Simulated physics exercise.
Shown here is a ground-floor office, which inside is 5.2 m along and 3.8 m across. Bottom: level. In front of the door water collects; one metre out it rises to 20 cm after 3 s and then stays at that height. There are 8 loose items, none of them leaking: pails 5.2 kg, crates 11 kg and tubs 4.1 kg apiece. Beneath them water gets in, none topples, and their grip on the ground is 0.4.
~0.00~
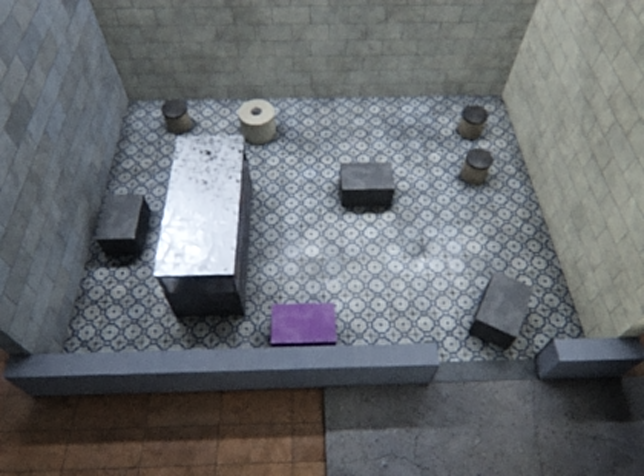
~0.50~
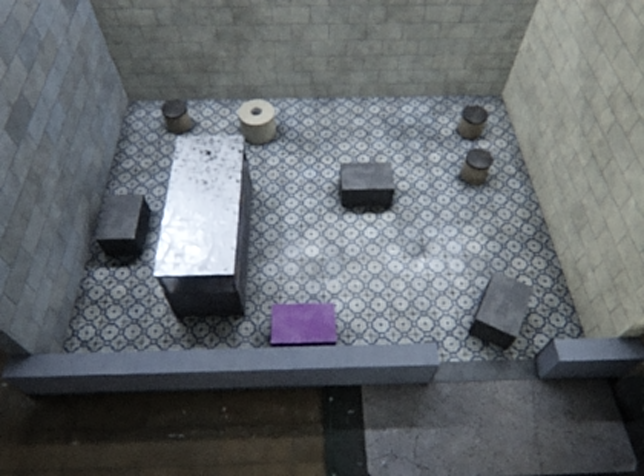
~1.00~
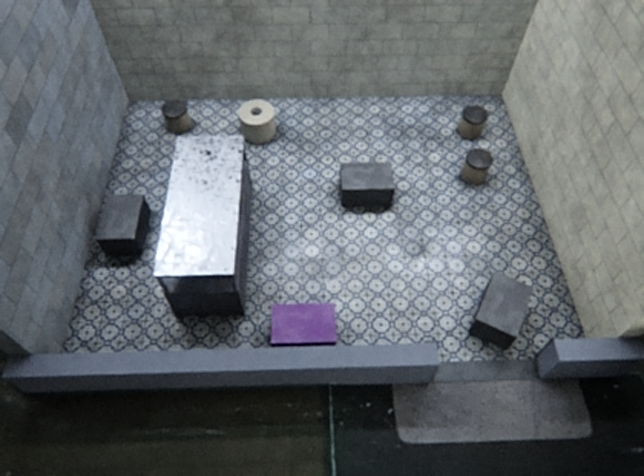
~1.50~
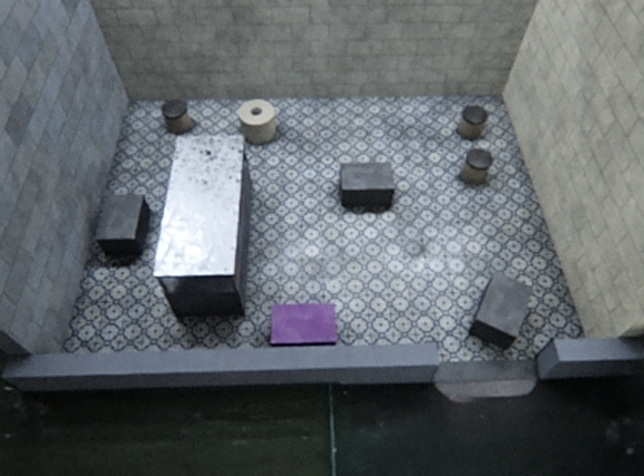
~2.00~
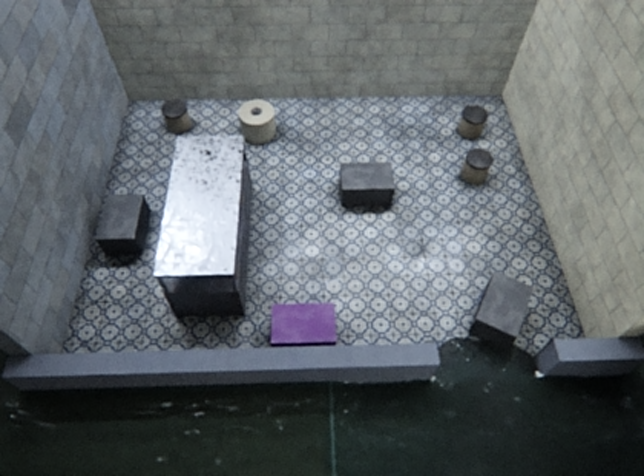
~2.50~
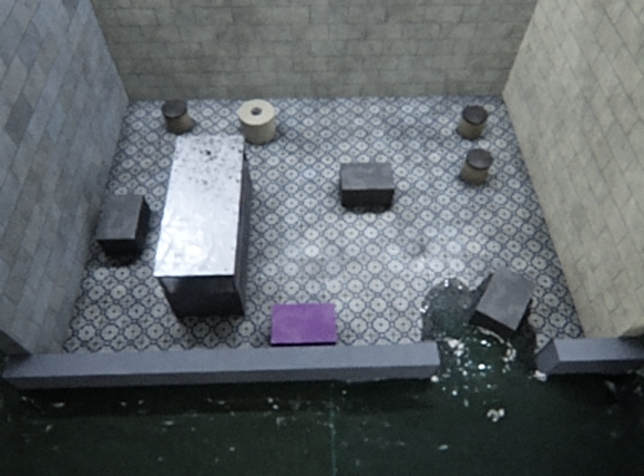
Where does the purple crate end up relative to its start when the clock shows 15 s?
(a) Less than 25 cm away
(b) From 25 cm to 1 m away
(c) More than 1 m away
Option b: From 25 cm to 1 m away.
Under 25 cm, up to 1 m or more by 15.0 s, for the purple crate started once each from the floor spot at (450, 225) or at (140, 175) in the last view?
In turn: It ends far away; it ends far away.
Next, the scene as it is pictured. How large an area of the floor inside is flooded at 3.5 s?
Around 3.5 m2 of it.
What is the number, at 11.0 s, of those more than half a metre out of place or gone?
At that time I count 6.
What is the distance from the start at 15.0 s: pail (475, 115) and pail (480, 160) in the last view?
Net displacement, in order: 400 cm; 400 cm.
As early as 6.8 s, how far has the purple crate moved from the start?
About 0 cm.
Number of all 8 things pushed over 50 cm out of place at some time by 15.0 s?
8.
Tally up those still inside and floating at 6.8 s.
3 of them.
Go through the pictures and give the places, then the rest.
The first picture shows the purple crate at (304, 323) rests on the ground; water covers 0.0 m2; 0 of 8 have shifted.
The second picture shows the purple crate at (304, 323), on the bottom; water covers 0.0 m2; 0 of 8 have shifted.
The third picture shows the purple crate at (304, 323), on the bottom; 0.0 m2 under water; 0 of 8 have shifted.
The fourth picture shows the purple crate at (304, 323) rests on the ground; water covers 0.0 m2; 0 of 8 have shifted.
The fifth picture shows the purple crate at (304, 323), on the bottom; 0.1 m2 under water; 0 of 8 have shifted.
The sixth picture shows the purple crate at (304, 323), on the bottom; water covers 0.5 m2; 1 of 8 have shifted.
After 3.5 s the purple crate is near (304, 323), 0.0 m from its start, aground; 0 afloat.
After 6.8 s the purple crate is near (304, 323), 0.0 m from its start, aground; 3 afloat.
After 11.0 s the purple crate is near (304, 323), 0.0 m from its start, aground; 5 afloat.
After 15.0 s the purple crate is near (363, 326), 0.6 m from its start, afloat; 8 afloat.
